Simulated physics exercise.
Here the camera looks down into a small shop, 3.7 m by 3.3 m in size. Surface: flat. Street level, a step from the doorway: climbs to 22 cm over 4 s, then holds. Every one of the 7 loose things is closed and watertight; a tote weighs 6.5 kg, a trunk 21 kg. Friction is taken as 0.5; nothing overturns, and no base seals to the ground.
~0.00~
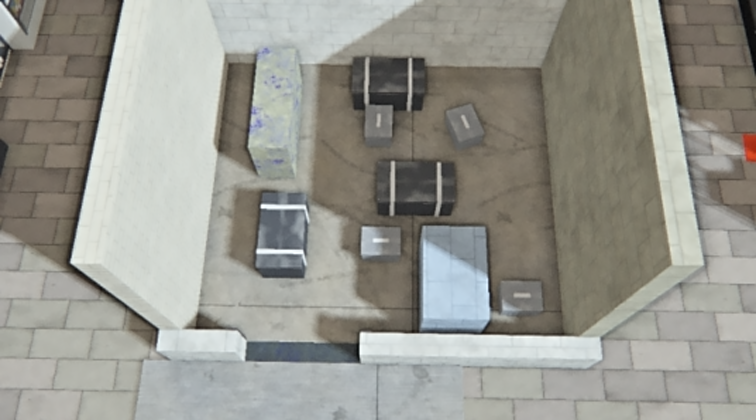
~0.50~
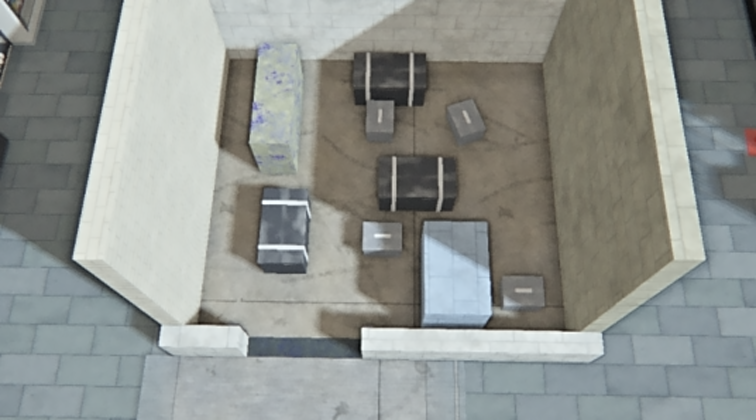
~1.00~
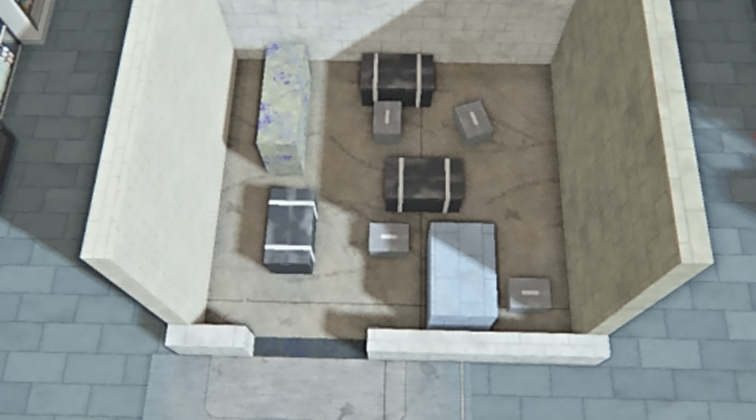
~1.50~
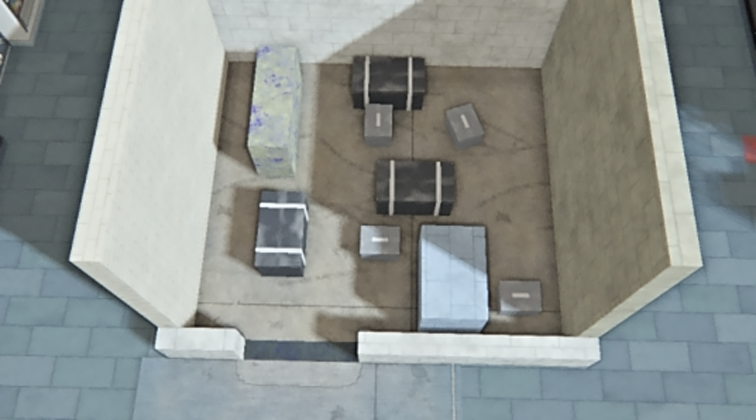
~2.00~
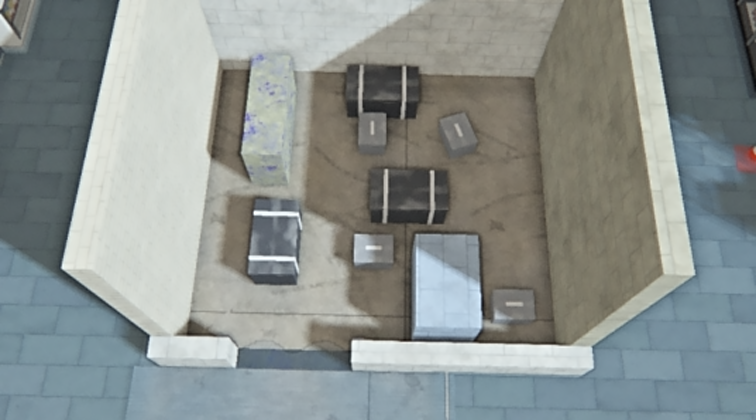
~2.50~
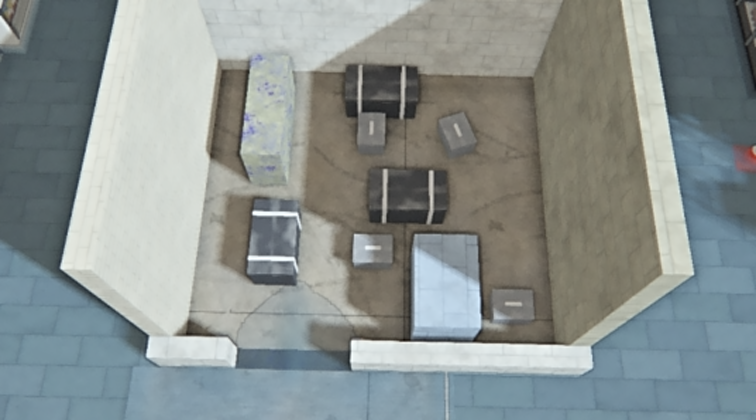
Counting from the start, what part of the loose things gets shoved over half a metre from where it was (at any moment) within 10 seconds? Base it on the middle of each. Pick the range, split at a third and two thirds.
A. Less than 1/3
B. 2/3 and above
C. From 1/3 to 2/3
B.
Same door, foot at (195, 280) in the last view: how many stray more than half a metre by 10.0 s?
Then 5.
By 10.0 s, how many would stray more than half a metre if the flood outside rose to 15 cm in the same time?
Result: 3.
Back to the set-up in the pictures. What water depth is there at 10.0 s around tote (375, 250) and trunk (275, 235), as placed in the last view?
7 and 13 cm.
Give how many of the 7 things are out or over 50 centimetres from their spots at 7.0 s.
By my tally, 4.
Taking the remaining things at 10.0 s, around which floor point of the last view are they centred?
Mean position: Approximately (469, 188).
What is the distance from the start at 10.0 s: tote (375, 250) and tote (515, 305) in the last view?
In turn: 120 cm, 20 cm.
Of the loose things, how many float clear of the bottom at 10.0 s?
The count is 7.
After 3.5 s 0 of 7 are over 50 cm from their spots; 0 afloat.
After 4.5 s 0 of 7 are over 50 cm from their spots; 0 afloat.
After 7.0 s 4 of 7 are over 50 cm from their spots; 2 afloat.
After 10.0 s 6 of 7 are over 50 cm from their spots, and 6 have been at some point; 7 afloat.
